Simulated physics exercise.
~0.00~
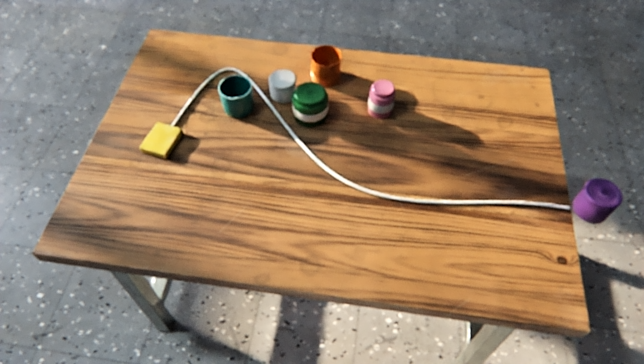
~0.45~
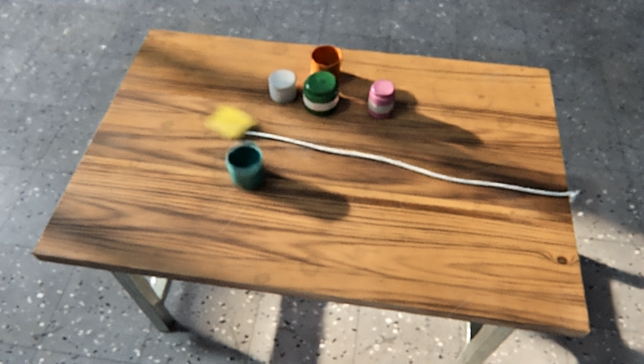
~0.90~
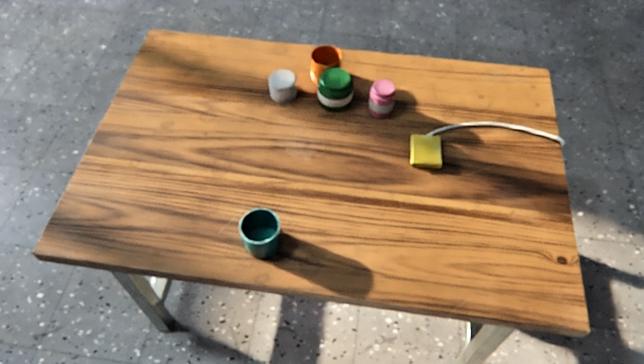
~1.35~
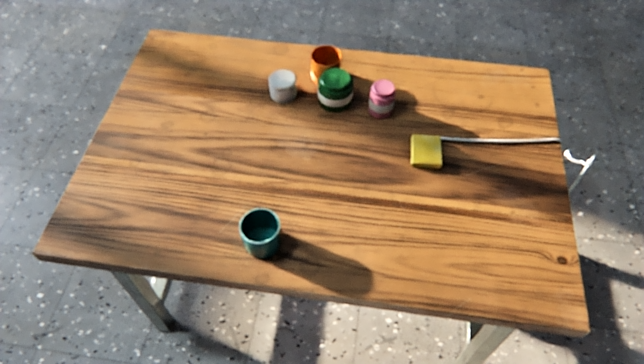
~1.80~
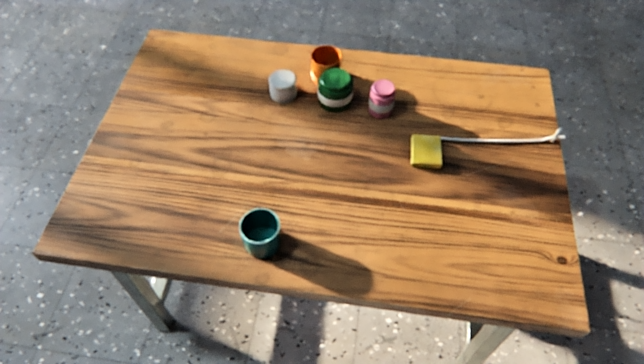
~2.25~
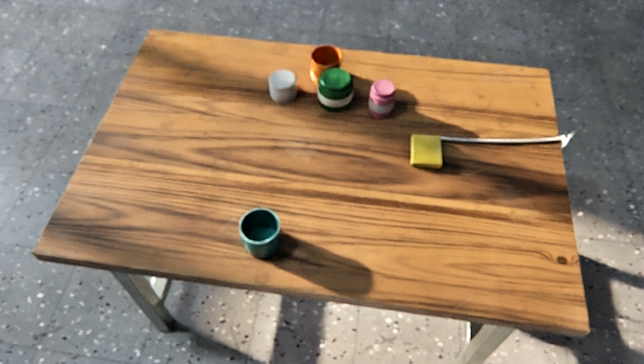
A purple speaker hangs at the right edge of a wooden table, joined by a white cable that winds past a teal mug and a green jar to a yellow phone. The speaker drops out of sight, and the cable pulls taut, dragging the phone rightward while the mug slides toward the near side and the green jar shifts slightly right. The phone travels on past the pink jar and stops short of the right edge. The cable's loose end flicks about beyond the edge, then settles. The white tub, orange cup and pink jar stay put.
